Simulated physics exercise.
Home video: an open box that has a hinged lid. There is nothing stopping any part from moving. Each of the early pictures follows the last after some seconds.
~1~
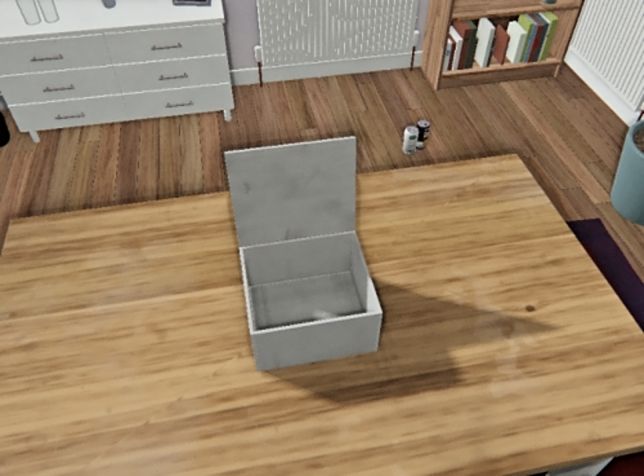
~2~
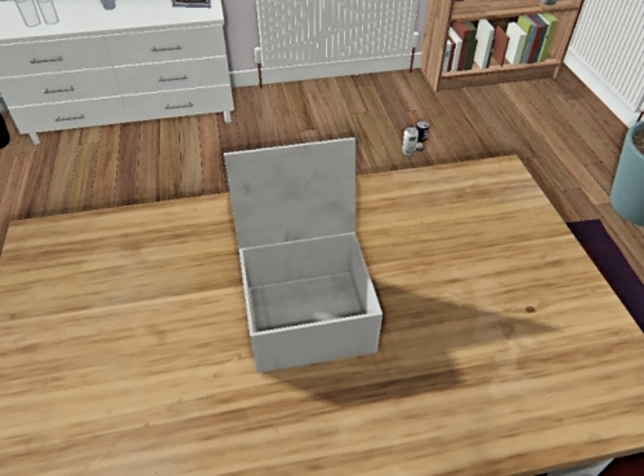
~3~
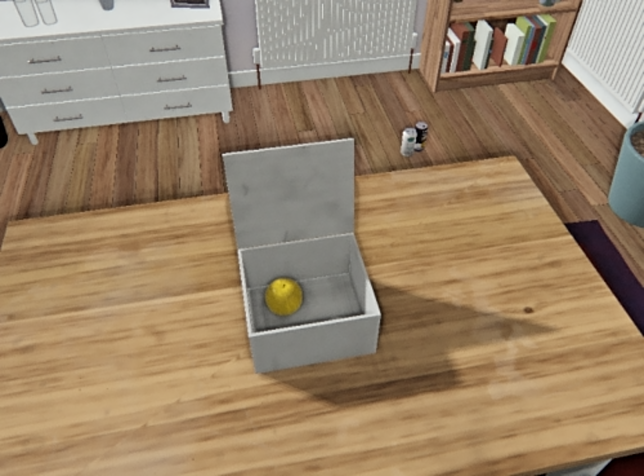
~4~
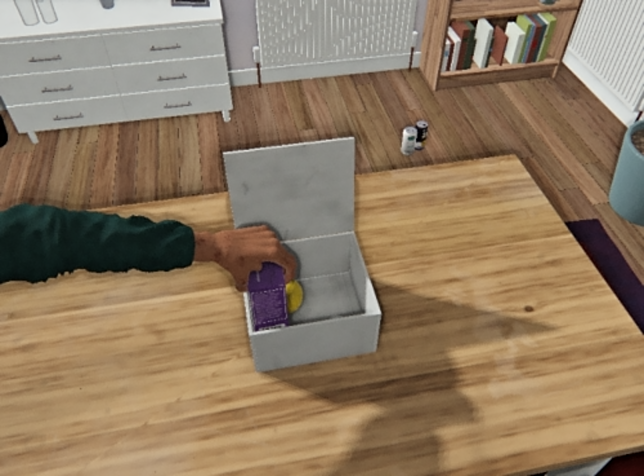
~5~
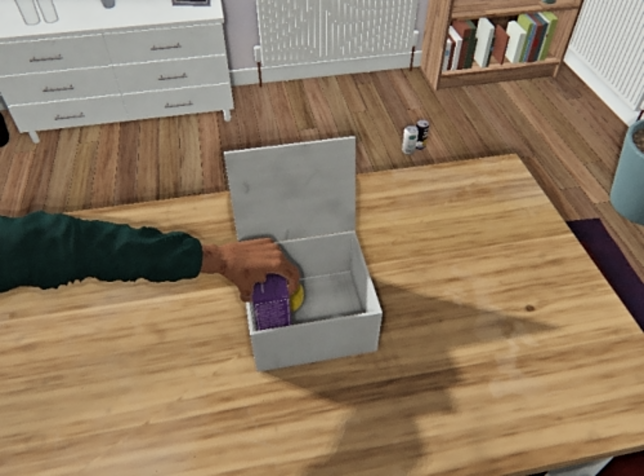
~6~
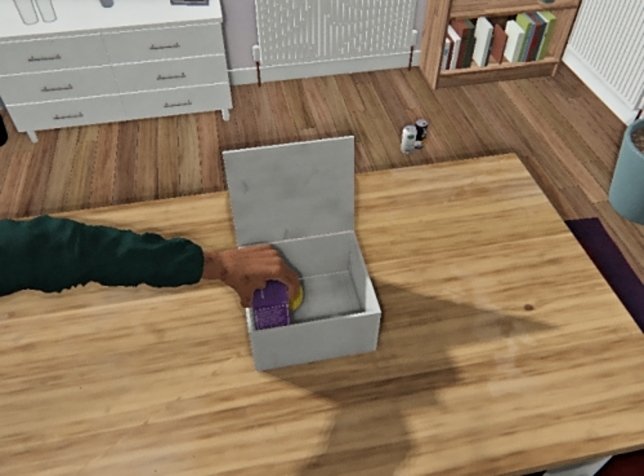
The clip shows an empty open box on a wooden table, then a yellow apple inside it, before a hand reaching from the left lowers a purple carton into the box beside the apple, still holding it.
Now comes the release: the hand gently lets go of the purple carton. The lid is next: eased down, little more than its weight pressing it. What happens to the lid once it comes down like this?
The lid is stopped short of the rim.
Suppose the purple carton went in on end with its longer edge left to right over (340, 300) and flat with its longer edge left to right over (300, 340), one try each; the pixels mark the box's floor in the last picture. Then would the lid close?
On the first try the lid stays partly open, and on the second it goes all the way down.
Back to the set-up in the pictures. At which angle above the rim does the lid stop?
I'd say roughly 20 degrees above the rim.
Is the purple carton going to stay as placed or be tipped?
Result: The purple carton remains as it was set.
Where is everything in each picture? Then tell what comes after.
In the first picture, the last thing is not in view yet.
In the second picture, the last thing is not in view yet.
In the third picture, the last thing is not in view yet; yellow apple (284, 297).
The fourth picture shows still above its spot; purple carton (269, 303).
The fifth picture shows still above its spot; purple carton (272, 313).
The sixth picture shows put in, still held; purple carton (272, 318).
Then, 1.30 s later than the last frame, lid 78° above the rim.
Then, 1.80 s later than the last frame, lid 47° above the rim.
When it is over, lid 19° above the rim; both as before. End places, in pixels of the last picture, purple carton near (272, 318).
